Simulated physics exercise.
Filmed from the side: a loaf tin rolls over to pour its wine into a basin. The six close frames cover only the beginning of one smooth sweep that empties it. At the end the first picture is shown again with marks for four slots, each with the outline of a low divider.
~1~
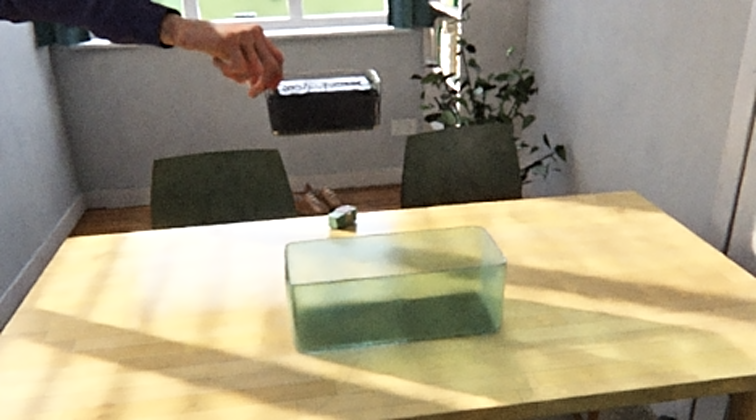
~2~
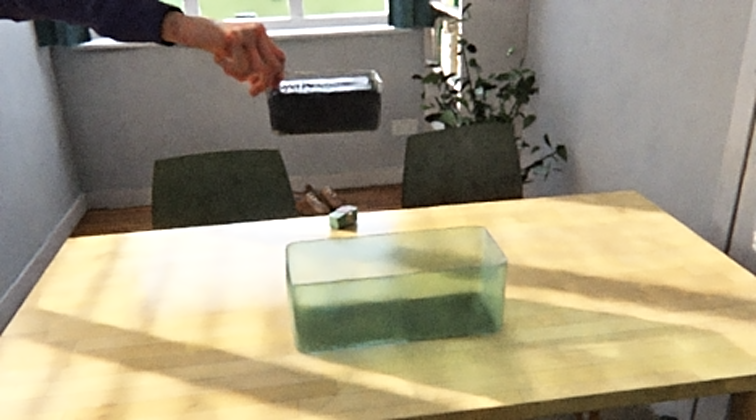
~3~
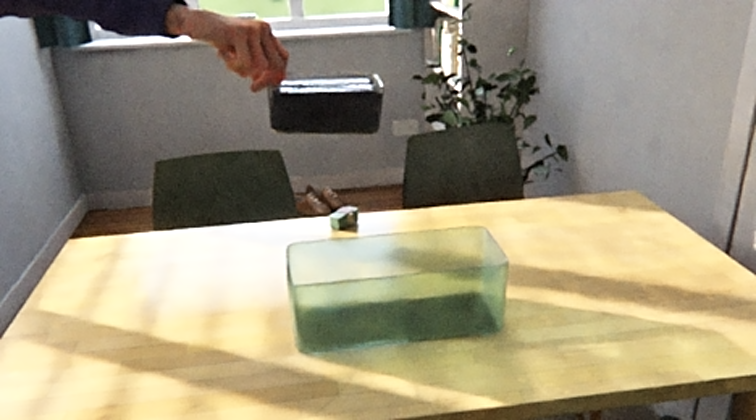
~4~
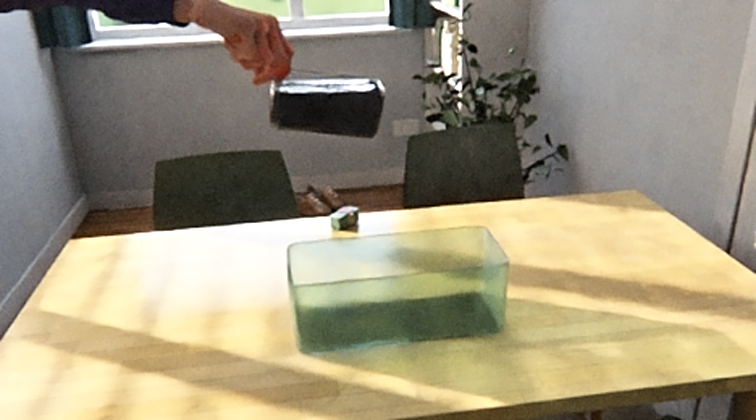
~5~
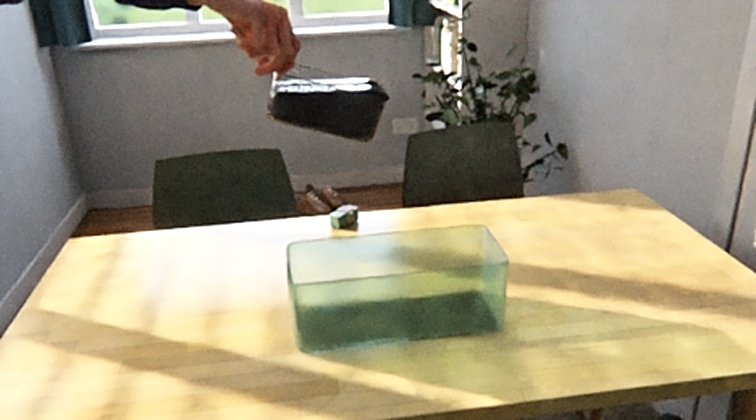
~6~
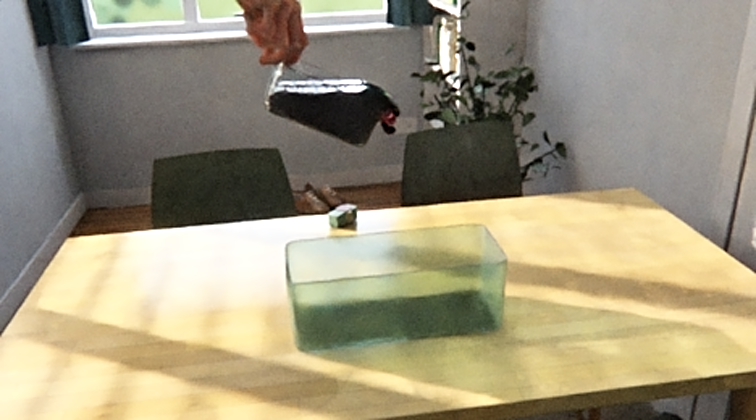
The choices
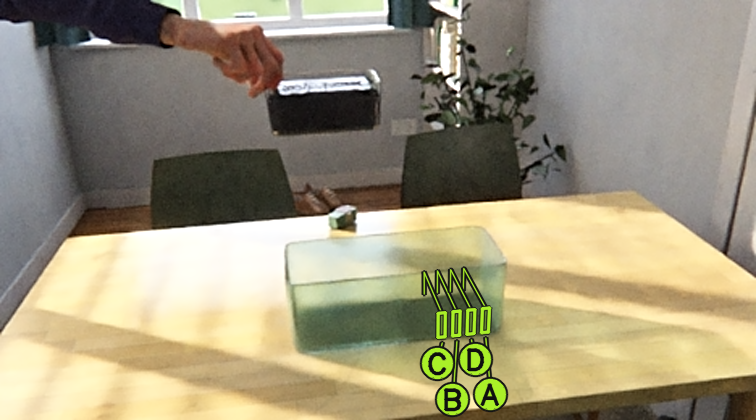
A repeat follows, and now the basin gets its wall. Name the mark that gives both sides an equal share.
B beats the others.
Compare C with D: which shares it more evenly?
That would be C.
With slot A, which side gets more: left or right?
The left one.
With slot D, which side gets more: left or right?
The left side.
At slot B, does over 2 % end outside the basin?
Yes, it does.
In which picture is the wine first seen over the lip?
Picture 5.
On the marked copy, A at (485, 337); B at (456, 341); C at (442, 342); D at (471, 339).
Choosing A, about 85 % ends left of the wall and 4 % right of it; 11 % is lost outside.
Choosing B, about 48 % ends left of the wall and 42 % right of it; 10 % is lost outside.
Choosing C, about 31 % ends left of the wall and 58 % right of it; 11 % is lost outside.
Choosing D, about 68 % ends left of the wall and 21 % right of it; 11 % is lost outside.
